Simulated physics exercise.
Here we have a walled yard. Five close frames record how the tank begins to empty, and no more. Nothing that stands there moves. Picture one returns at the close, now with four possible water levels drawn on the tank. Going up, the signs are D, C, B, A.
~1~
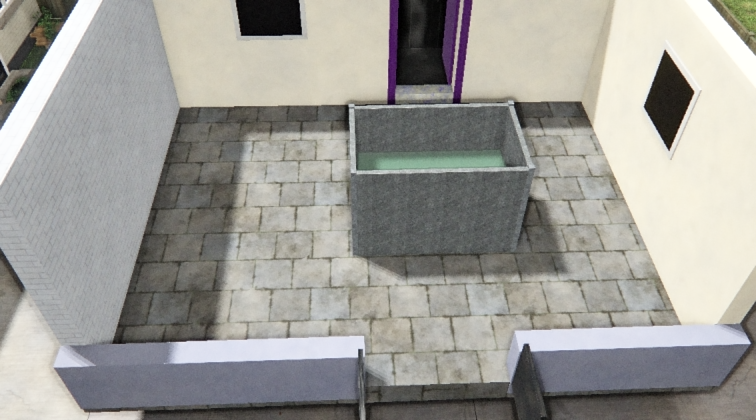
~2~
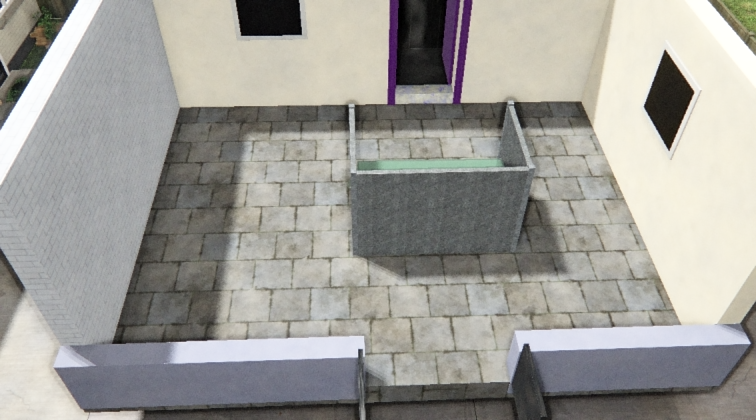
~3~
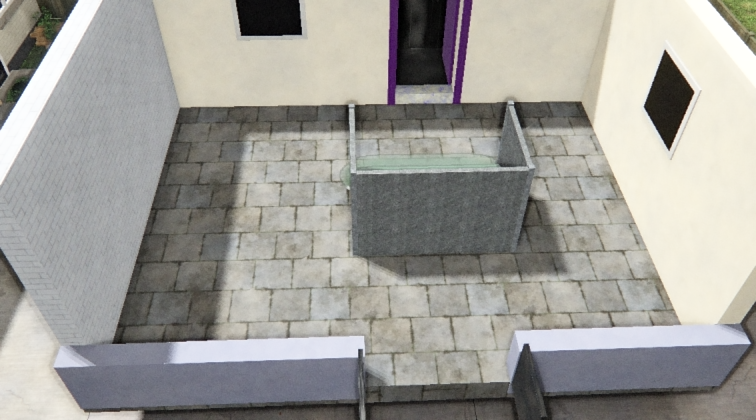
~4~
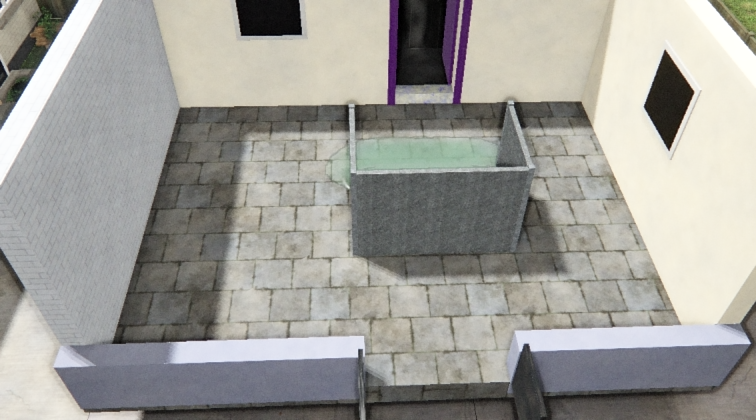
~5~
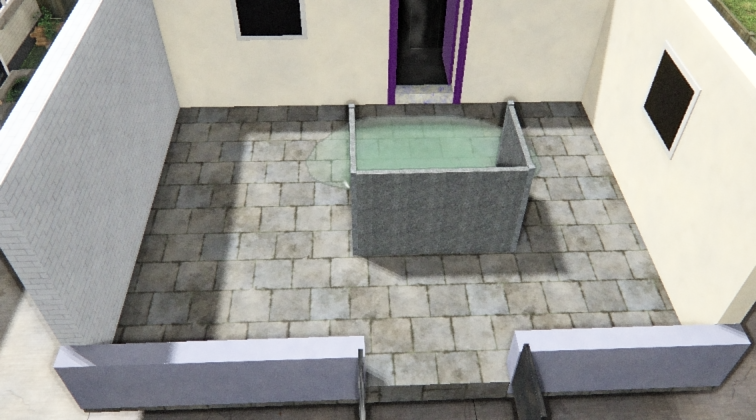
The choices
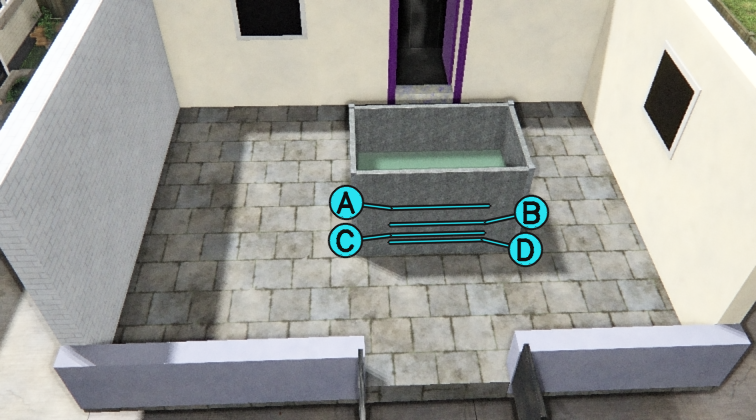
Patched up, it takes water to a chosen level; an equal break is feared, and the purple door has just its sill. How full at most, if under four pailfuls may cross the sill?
I would pick level C.
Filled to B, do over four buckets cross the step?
Yes.
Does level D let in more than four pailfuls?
No, that is safe.
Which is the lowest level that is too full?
That would be B.
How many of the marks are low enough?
Two of them.
In cyan, A at (439, 207); B at (438, 223); C at (437, 234); D at (436, 240); from the bottom up D, C, B, A.
Choosing A, dozens of bucketfuls pour in.
Choosing B, about 9 bucketfuls get in.
Choosing C, a bucket or two gets in.
Choosing D, nothing gets over.
